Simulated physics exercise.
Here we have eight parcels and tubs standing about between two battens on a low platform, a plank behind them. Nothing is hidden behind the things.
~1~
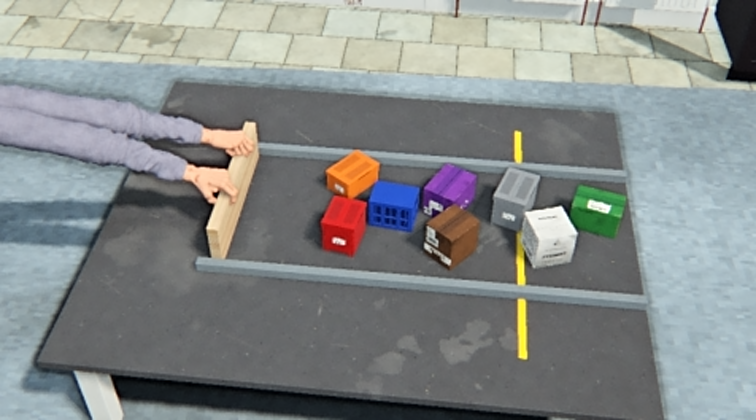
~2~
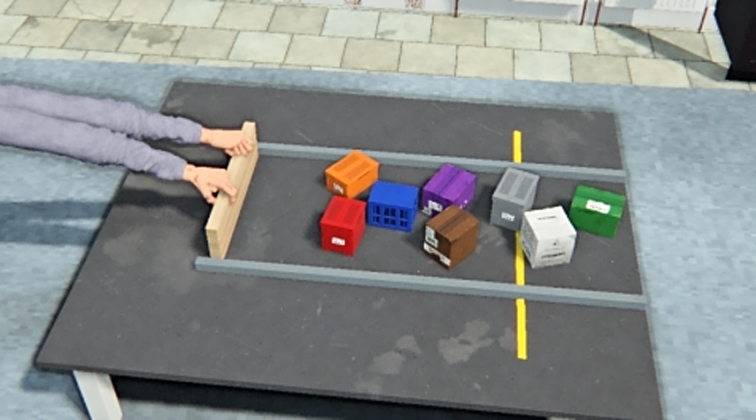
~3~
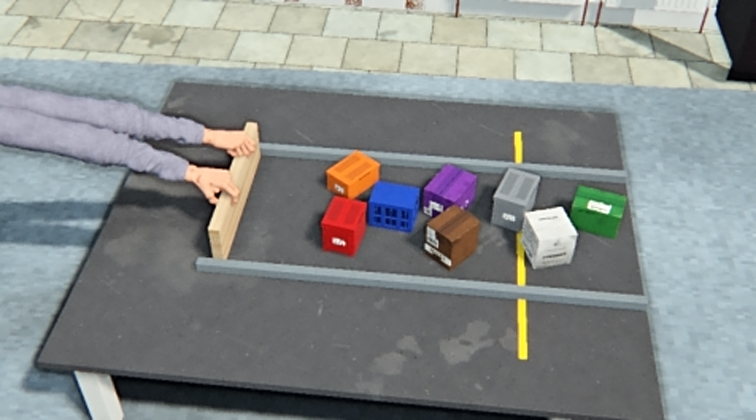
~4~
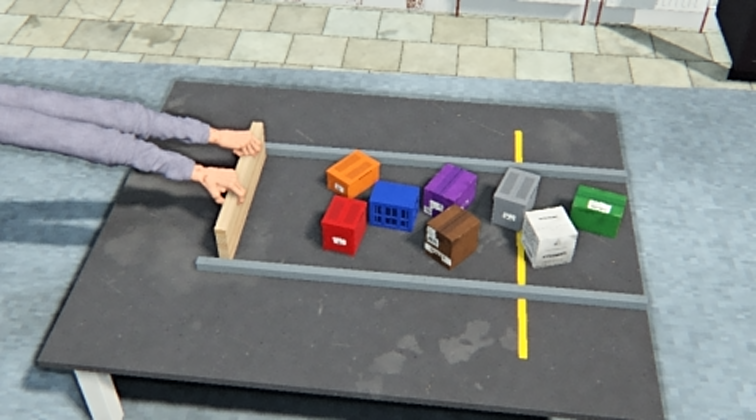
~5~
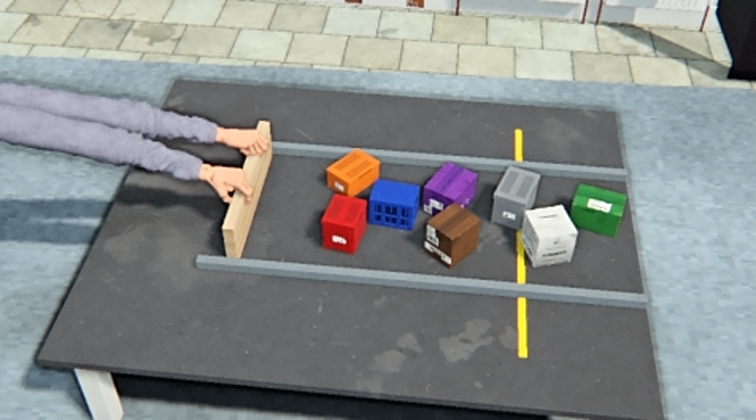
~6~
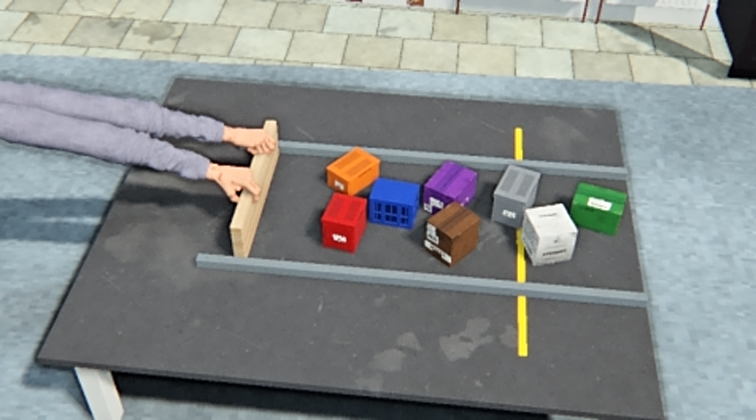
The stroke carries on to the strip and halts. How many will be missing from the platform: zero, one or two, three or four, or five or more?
As it turns out, the number that fall off is one or two.
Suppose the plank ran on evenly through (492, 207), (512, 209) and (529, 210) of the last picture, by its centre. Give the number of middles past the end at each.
In that order 0, 1 and 1.
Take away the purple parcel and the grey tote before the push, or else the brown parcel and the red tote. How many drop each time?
0 in the first case, 1 in the second.
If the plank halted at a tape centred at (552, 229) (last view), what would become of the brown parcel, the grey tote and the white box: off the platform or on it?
The brown parcel remains up; the grey tote falls; the white box drops off.
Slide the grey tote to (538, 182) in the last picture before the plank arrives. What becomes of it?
The grey tote is kept.
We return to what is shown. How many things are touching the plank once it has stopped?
That makes 3.
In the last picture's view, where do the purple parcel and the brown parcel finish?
First (584, 199), then (577, 242).
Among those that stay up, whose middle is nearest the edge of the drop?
The grey tote ends nearest.
Soon after, none off yet; green parcel at rest near (597, 209); white box at rest near (548, 235); grey tote at rest near (515, 198).
After that, none off yet; green parcel displaced a little near (608, 209); white box displaced a little near (563, 235); grey tote displaced about its own width near (567, 203).
In the end, the number that fall off is one or two; gone, green parcel.
